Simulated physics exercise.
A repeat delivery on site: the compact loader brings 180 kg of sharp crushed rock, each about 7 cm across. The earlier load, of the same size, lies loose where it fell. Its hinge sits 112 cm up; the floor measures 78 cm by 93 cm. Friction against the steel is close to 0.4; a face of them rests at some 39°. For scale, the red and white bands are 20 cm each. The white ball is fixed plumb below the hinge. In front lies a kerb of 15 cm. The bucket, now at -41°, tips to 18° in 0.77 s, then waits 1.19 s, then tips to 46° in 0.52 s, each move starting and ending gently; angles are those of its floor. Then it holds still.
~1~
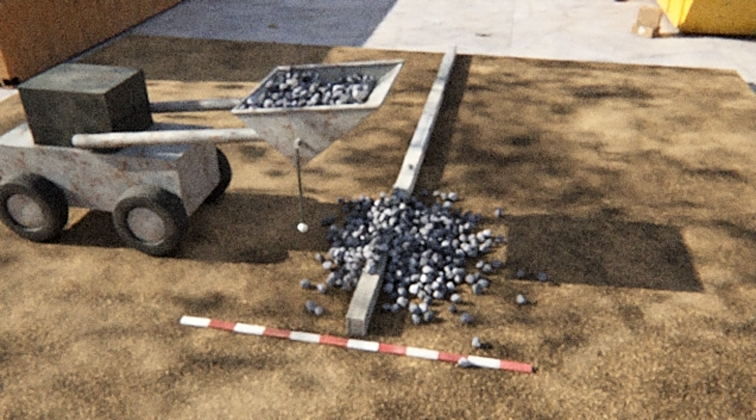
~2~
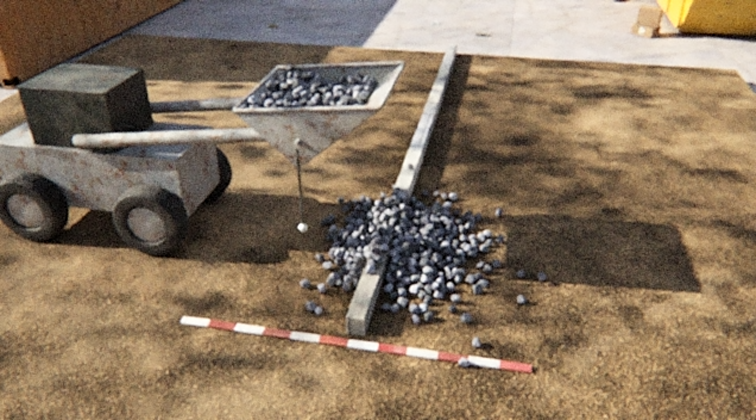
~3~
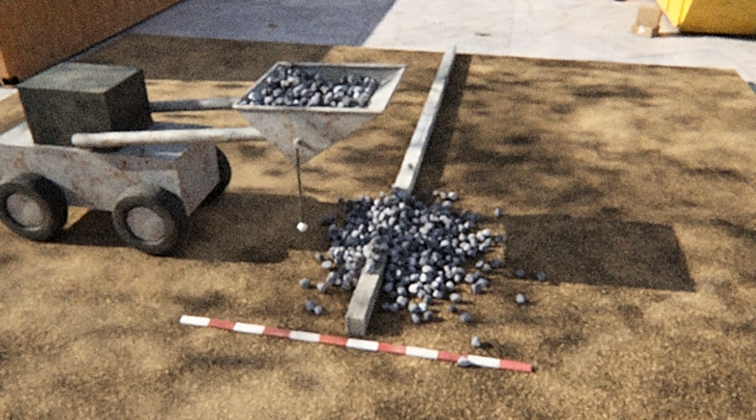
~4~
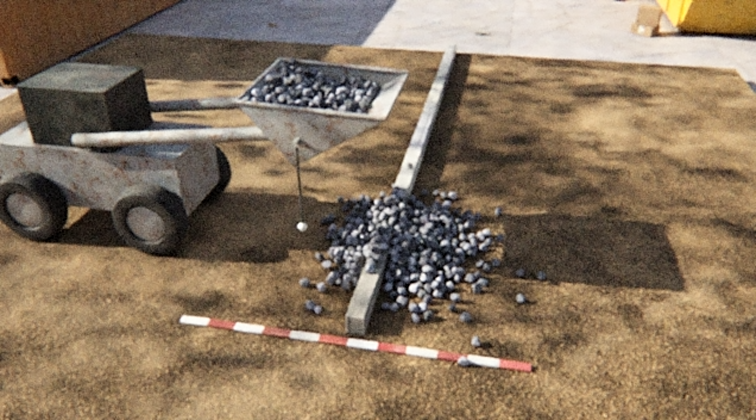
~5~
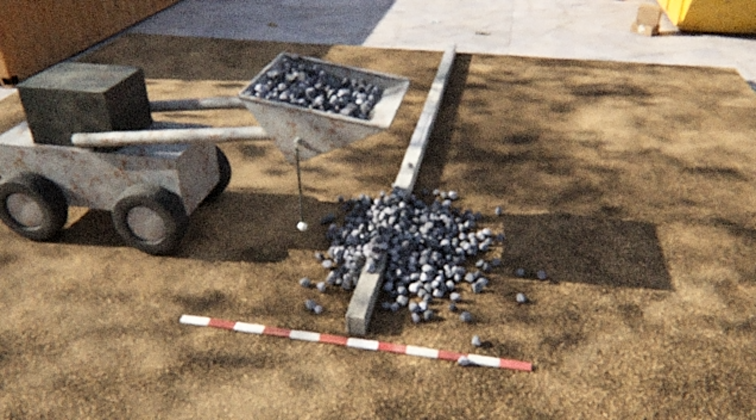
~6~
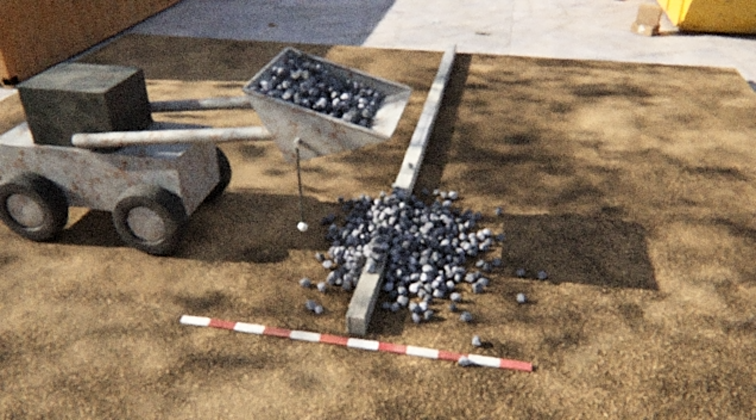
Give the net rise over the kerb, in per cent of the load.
About 70 per cent.
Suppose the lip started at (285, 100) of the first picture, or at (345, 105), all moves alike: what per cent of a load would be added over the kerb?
First some 0, then 30 per cent.
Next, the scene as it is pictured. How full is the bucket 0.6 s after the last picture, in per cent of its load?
Roughly 100 per cent is still inside.
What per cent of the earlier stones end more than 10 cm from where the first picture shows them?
Roughly 5 per cent of them.
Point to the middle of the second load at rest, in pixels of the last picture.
Near (407, 233).
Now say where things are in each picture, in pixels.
Lip at (380, 106), floor tilted -41°, highest stones at (302, 82). The earlier load is highest near (382, 230), 24 cm above ground level, 39 % on this side of the kerb, 61 % over the kerb, in the first picture.
Lip at (381, 108), floor tilted -40°, highest stones at (302, 82), in the second picture.
Lip at (383, 112), floor tilted -37°, highest stones at (291, 76), in the third picture.
Lip at (386, 119), floor tilted -32°, highest stones at (289, 74), in the fourth picture.
Lip at (389, 128), floor tilted -26°, highest stones at (290, 70), in the fifth picture.
The bucket is at -19°, its lip at (390, 139); the top of the load is at (292, 67), in the sixth picture.
Then, 0.3 s after the last picture the floor is at 9°; in per cent of one load, 100 in the bucket, 39 on this side of the kerb, 61 over the kerb; the foremost stones are at (506, 257).
Then, 0.6 s after the last picture the floor is at 18°; in per cent of one load, 100 in the bucket, 39 on this side of the kerb, 61 over the kerb; the foremost stones are at (506, 257).
Then, 2.6 s after the last picture the floor is at 46°; in per cent of one load, 0 in the bucket, 76 on this side of the kerb, 124 over the kerb; the foremost stones are at (516, 254).
Then, 5.1 s after the last picture the floor is at 46°; in per cent of one load, 0 in the bucket, 69 on this side of the kerb, 131 over the kerb; the foremost stones are at (517, 265). Net gain over the kerb, 70.
